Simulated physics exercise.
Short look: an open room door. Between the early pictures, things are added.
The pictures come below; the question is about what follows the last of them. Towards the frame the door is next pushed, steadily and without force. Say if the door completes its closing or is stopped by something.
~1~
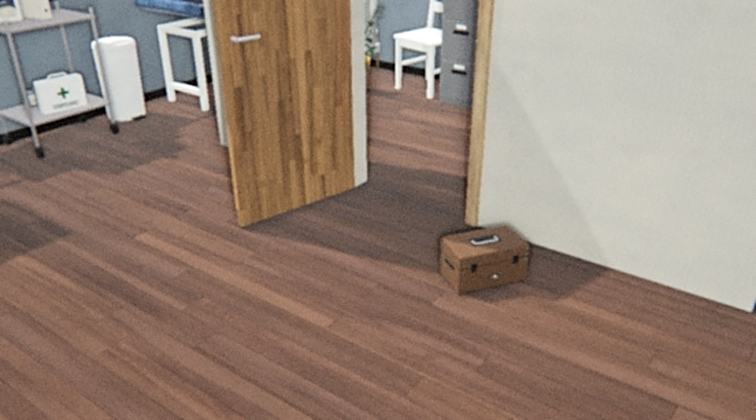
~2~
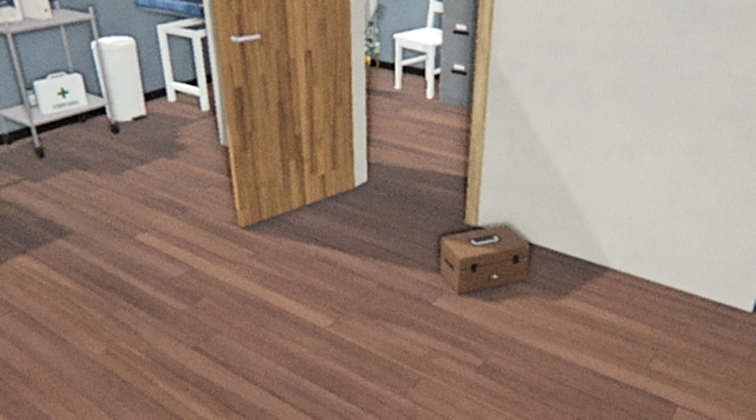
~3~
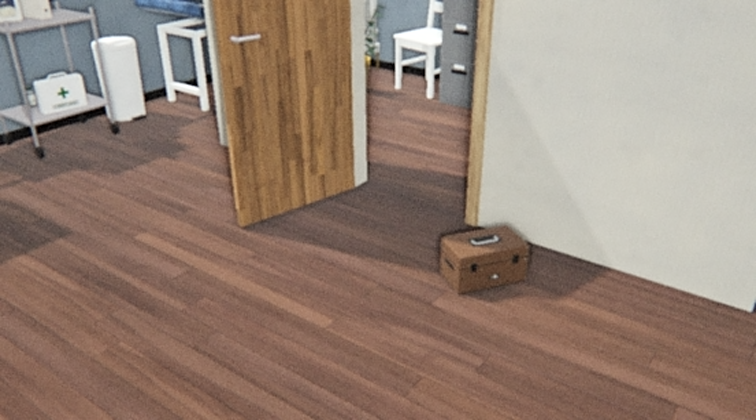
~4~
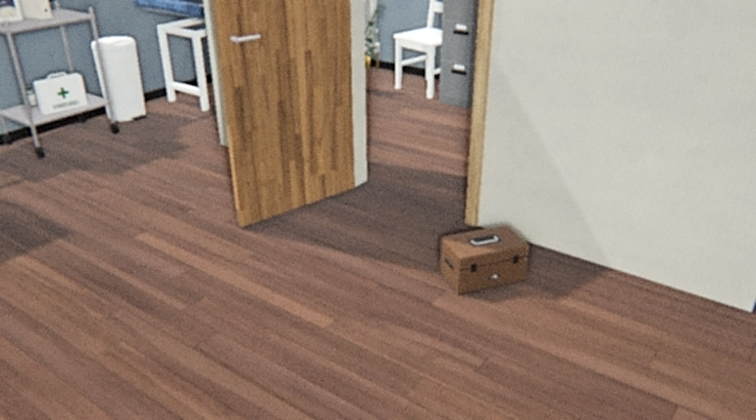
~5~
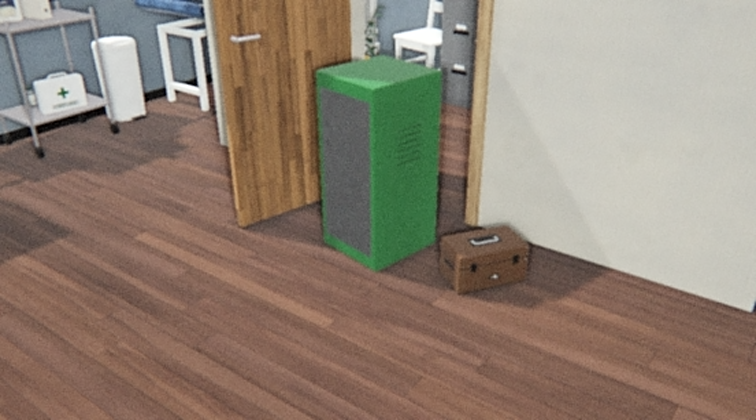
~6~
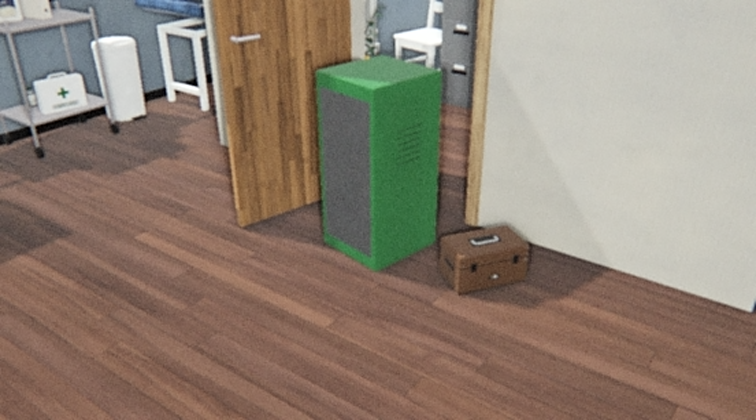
Sure enough, the door halts early here.
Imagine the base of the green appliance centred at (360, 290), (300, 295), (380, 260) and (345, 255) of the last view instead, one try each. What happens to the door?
It ends up closed first, ends up closed second, gets caught third and gets caught fourth.
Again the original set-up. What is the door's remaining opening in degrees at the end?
Some 65° open.
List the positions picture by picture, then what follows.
Door wide open and still; brown toolbox (483, 259), in the first frame.
Door wide open and still; brown toolbox (483, 259), in the second frame.
Door wide open and still; brown toolbox (483, 259), in the third frame.
Door wide open and still; brown toolbox (483, 259), in the fourth frame.
Door wide open and still; brown toolbox (483, 259), in the fifth frame.
Door wide open and still; green appliance (379, 162); brown toolbox (483, 259), in the sixth frame.
Then, 0.40 s past the last view, door 94° open.
Then, 0.60 s past the last view, door 82° open.
Then, 0.80 s past the last view, door 67° open.
Finally, door 65° open; both still in place. Final places as the last picture's camera would see them, green appliance near (384, 162).
